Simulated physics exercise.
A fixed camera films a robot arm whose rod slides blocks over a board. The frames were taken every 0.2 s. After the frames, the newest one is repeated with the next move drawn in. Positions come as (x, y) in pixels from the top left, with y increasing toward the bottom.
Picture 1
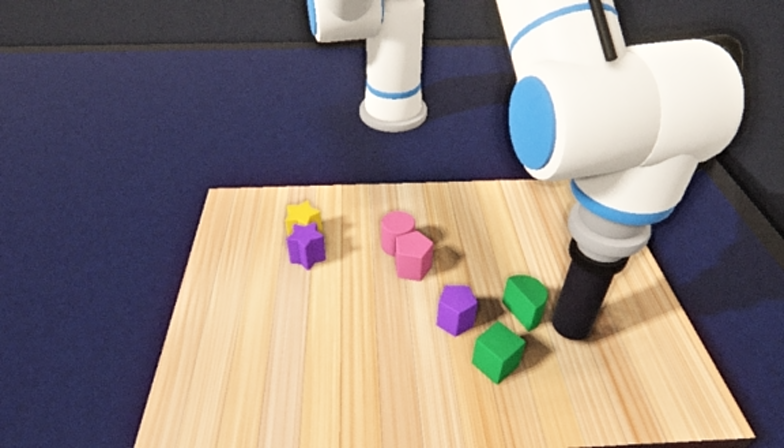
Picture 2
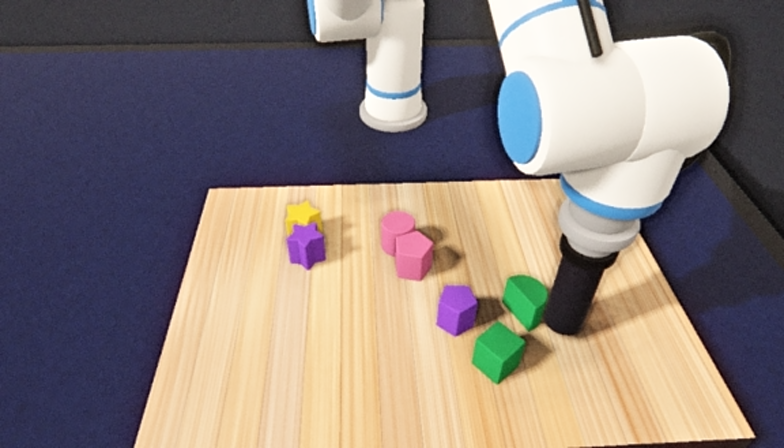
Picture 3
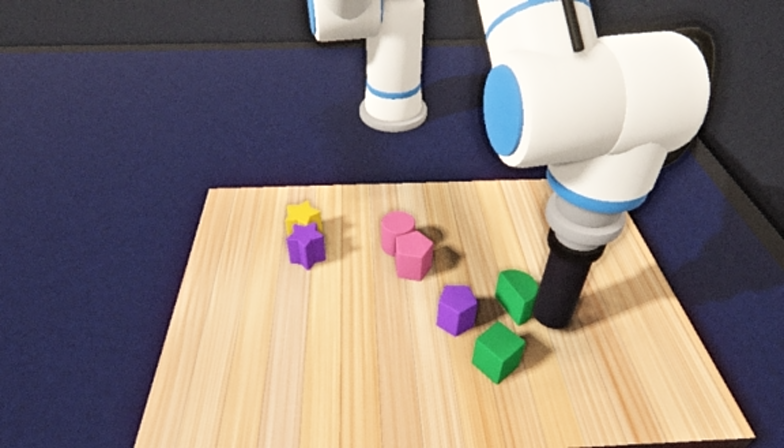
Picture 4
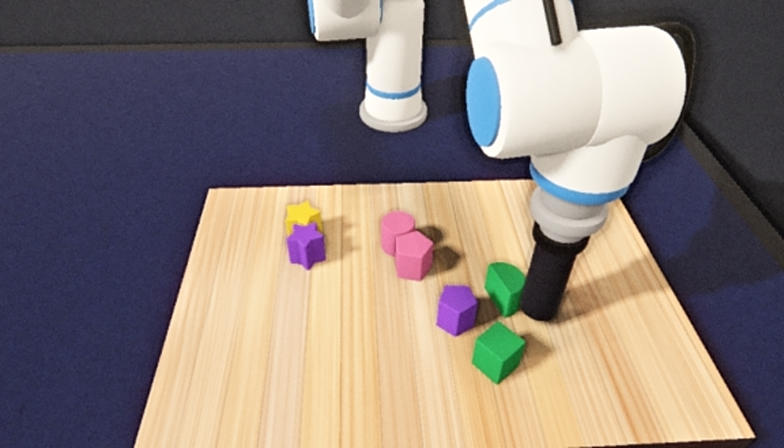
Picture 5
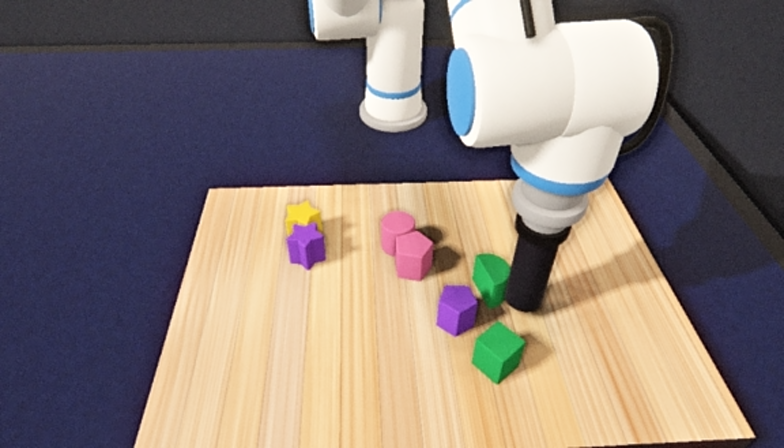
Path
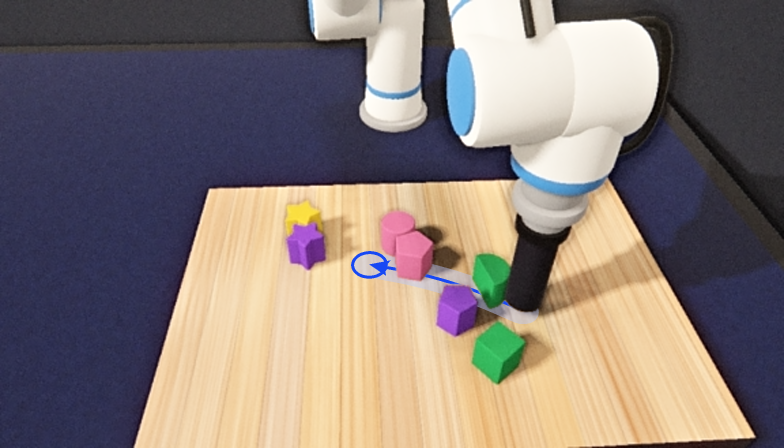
A robot arm with a black rod moves left across a wooden board, meets a green D-shaped block and pushes it left and slightly away, past a green block and near a purple pentagonal one, while the other blocks stay still.
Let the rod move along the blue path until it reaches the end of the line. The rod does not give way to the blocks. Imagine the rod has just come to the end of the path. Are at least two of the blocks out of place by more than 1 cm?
I expect so.
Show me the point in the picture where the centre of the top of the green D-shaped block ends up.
Located at (448, 229).
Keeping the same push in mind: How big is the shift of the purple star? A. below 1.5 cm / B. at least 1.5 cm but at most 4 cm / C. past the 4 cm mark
It's A.
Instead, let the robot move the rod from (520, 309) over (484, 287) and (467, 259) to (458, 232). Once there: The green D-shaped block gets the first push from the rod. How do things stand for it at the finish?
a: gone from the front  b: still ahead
a (gone from the front)
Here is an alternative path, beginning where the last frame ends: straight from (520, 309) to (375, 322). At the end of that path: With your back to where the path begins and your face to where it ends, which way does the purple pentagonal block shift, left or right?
Its sideways move is to the left.
The line goes from (520, 309) by way of (444, 281) to (369, 265).
On the path given first. One third of the way, rod (471, 278); green D-shaped block (457, 242), turned 50° clockwise.
Two thirds of the way, rod (419, 263); pink cylinder (389, 213); pink pentagonal block (391, 236); green D-shaped block (448, 229), turned 50° clockwise.
At the end, rod (369, 254); purple star unmoved; pink cylinder (379, 204); pink pentagonal block (352, 220), turned 40° clockwise; purple pentagonal block unmoved; green D-shaped block (448, 229), turned 50° clockwise.
